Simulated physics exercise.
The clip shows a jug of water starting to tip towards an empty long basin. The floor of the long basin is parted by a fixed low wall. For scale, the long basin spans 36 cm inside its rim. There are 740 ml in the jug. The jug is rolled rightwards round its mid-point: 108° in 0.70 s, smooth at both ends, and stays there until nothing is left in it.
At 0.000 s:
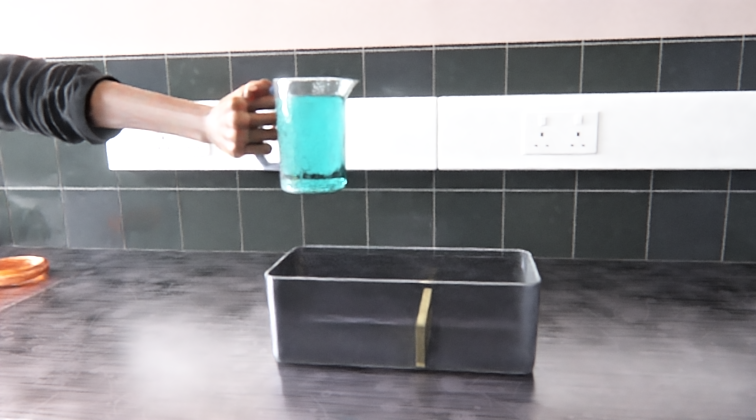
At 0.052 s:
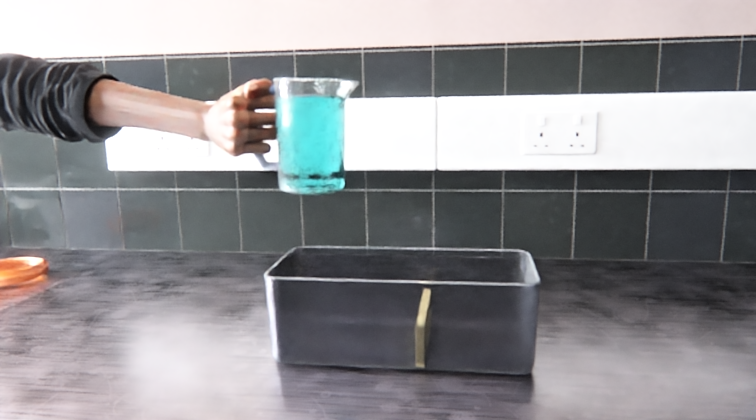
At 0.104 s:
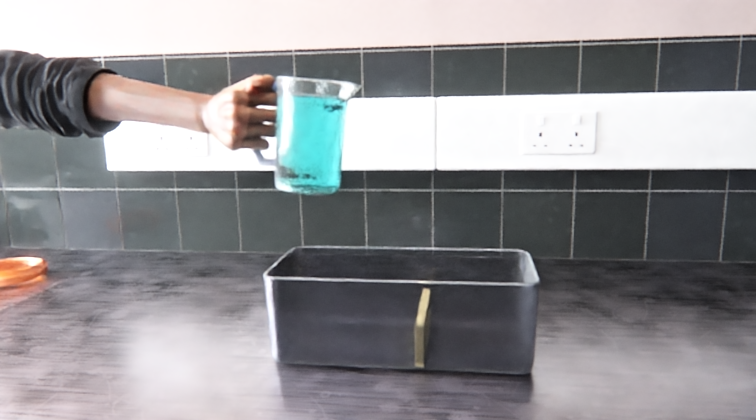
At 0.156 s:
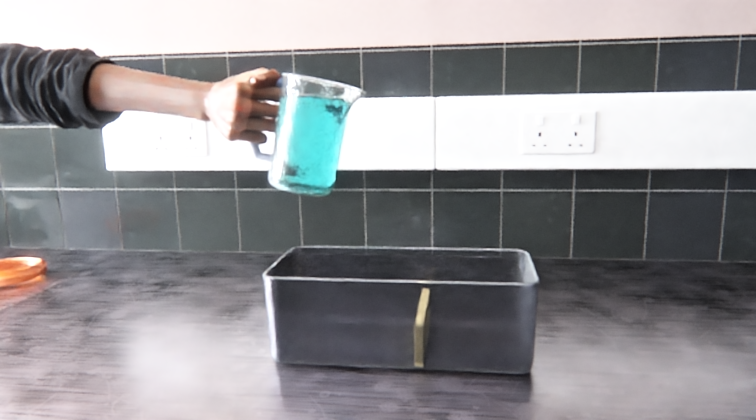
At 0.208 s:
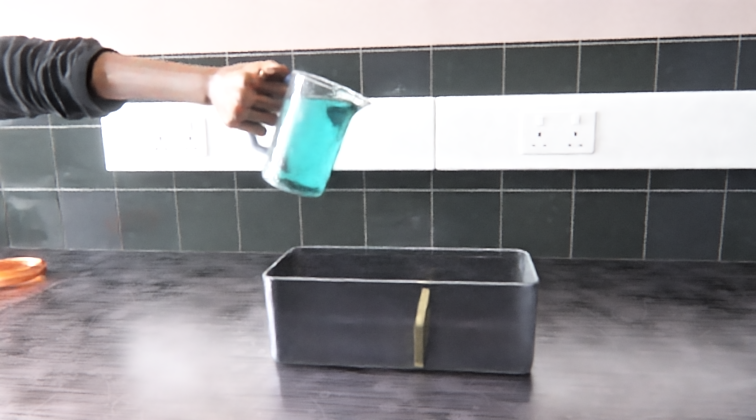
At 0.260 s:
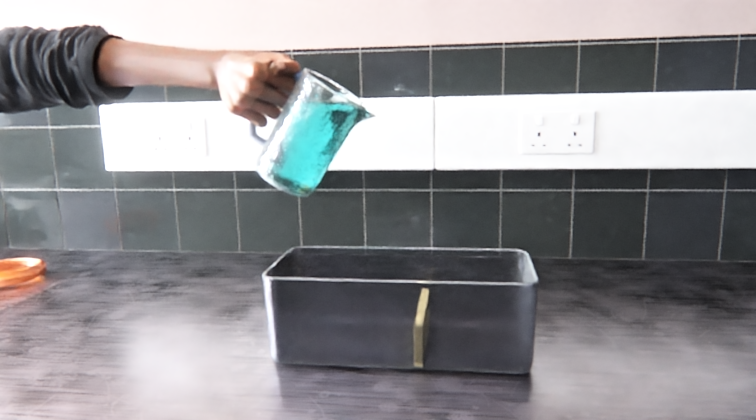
A hand holding a clear jug of blue-green water above an empty dark basin, then tilting it steadily to the right.
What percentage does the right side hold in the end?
Roughly 52 per cent is past the wall.
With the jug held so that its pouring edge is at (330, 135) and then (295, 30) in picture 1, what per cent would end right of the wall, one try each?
In turn about 5 and 5 per cent.
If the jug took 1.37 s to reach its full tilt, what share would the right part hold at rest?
In that case some 65 per cent.
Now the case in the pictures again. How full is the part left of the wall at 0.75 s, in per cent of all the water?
Near 24 in a hundred.
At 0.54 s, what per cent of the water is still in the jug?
Some 68 per cent.
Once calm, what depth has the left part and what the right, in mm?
Some 12 mm on the left and 18 mm on the right.
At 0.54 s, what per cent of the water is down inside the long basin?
Near 9 in a hundred.
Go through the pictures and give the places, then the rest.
In the first frame, tilt 0°; pouring edge (358, 80); surface from (281, 97) to (345, 96); the long basin's rim runs from (281, 261) to (534, 267); the wall's top is at (425, 307).
In the second frame, tilt 1°; pouring edge (359, 81); surface from (280, 96) to (345, 97).
In the third frame, tilt 6°; pouring edge (362, 85); surface from (282, 95) to (347, 99).
In the fourth frame, tilt 13°; pouring edge (367, 92); surface from (285, 97) to (351, 101).
In the fifth frame, tilt 22°; pouring edge (372, 103); surface from (282, 117) to (360, 103).
In the sixth frame, tilt 33°; pouring edge (377, 116); surface from (278, 125) to (369, 107).
Then, 0.54 s in, the tilt is 95° and 68 per cent is still to pour, 0 is left of the wall and 9 right of it.
Then, 0.75 s in, the tilt is 108° and 23 per cent is still to pour, 23 is left of the wall and 30 right of it.
Then, 0.96 s in, the tilt is 108° and 3 per cent is still to pour, 38 is left of the wall and 51 right of it.
Then, 1.20 s in, the tilt is 108° and 0 per cent is still to pour, 45 is left of the wall and 52 right of it.
Finally, 45 per cent lies left of the wall, 52 right of it and 3 outside.
